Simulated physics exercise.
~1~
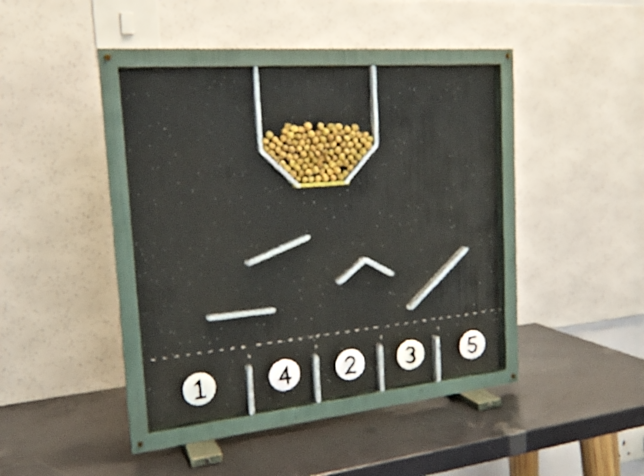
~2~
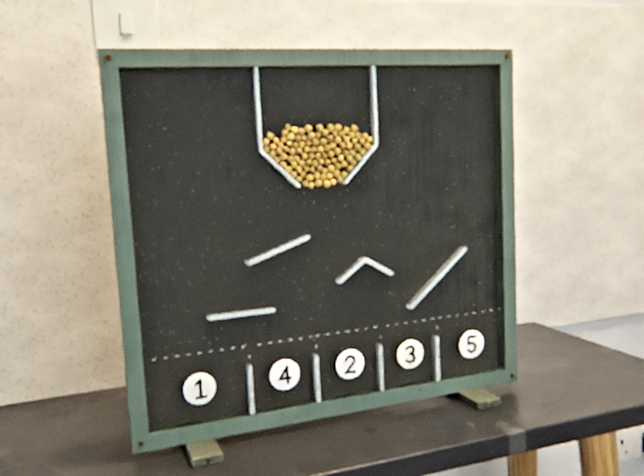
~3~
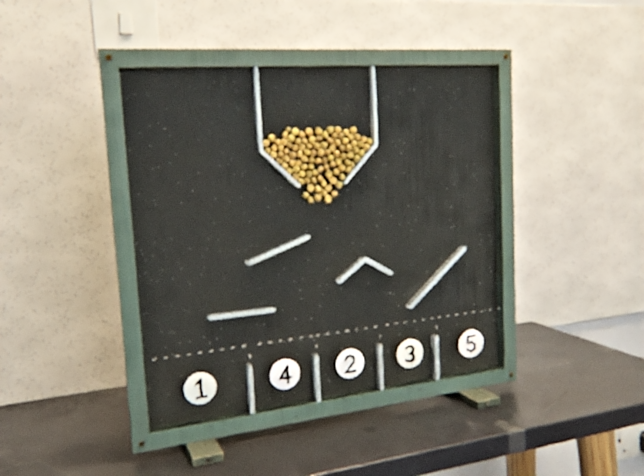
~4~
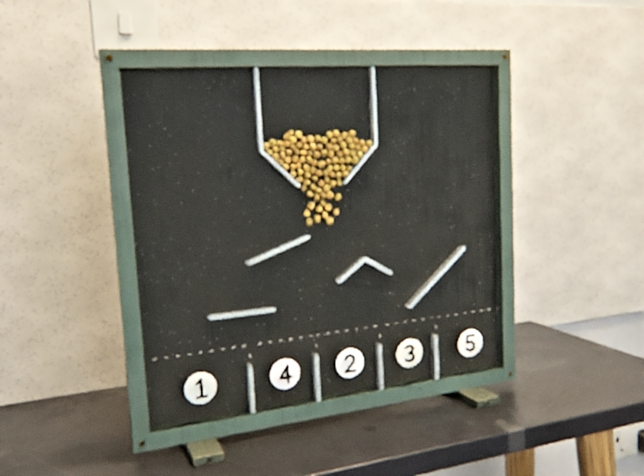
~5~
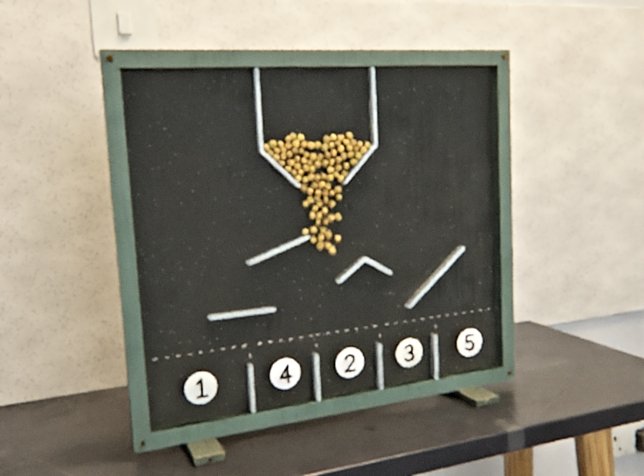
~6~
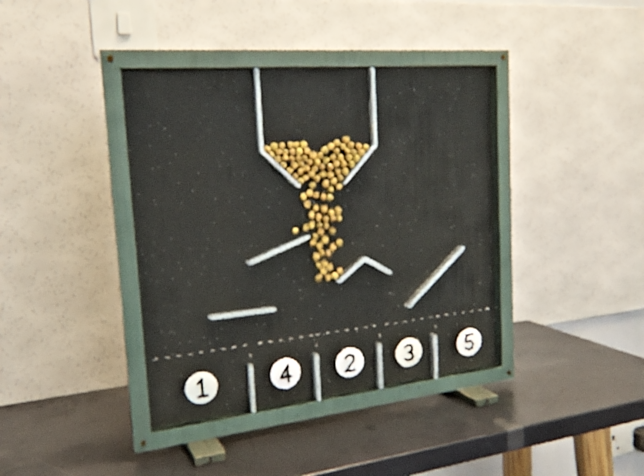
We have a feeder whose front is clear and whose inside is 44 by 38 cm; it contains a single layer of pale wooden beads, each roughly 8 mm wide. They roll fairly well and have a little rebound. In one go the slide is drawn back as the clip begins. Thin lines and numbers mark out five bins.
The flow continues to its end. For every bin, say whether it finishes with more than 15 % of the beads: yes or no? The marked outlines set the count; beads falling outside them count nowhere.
Bin 1: No; bin 2: Yes; bin 3: No; bin 4: Yes; bin 5: No.
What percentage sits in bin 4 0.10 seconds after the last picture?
About 10 percent.
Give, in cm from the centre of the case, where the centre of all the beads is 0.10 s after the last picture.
About 2 cm left and 2 cm below.
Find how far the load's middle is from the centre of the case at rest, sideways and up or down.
Left: About 5 cm; below: About 17 cm.
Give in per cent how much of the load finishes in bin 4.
Something close to 60 in a hundred ends up there.
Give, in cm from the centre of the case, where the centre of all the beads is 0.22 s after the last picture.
About 3 cm left and 9 cm below.
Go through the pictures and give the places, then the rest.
About 100 beads; beads' middle (317, 154); no. 1 (199, 389), no. 2 (350, 365), no. 3 (411, 355), no. 4 (285, 375), no. 5 (472, 345); slide (295, 186) to (347, 182), in the first picture.
Beads' middle (318, 156); 2 out, lowest bead (311, 185), in the second picture.
Beads' middle (318, 161); 10 out, lowest bead (328, 199), in the third picture.
Beads' middle (321, 164); 20 out, lowest bead (330, 221), in the fourth picture.
Beads' middle (317, 177); 34 out, lowest bead (332, 250), in the fifth picture.
Beads' middle (316, 195); 43 out, lowest bead (328, 278); wall ends (250, 365), (315, 355), (378, 344), (433, 335), (338, 280) to (389, 272), (249, 263) to (307, 237), in the sixth picture.
Then, 0.10 s after the last picture, no. 2, 10 %, no. 4, 10 %.
Then, 0.22 s after the last picture, no. 2, 20 %, no. 4, 30 %.
Then, 0.45 s after the last picture, no. 1, 5 %, no. 2, 30 %, no. 4, 55 %.
All still 1.5 s after it, no. 1, 5 %, no. 2, 30 %, no. 3, 0 %, no. 4, 60 %, no. 5, 0 %.
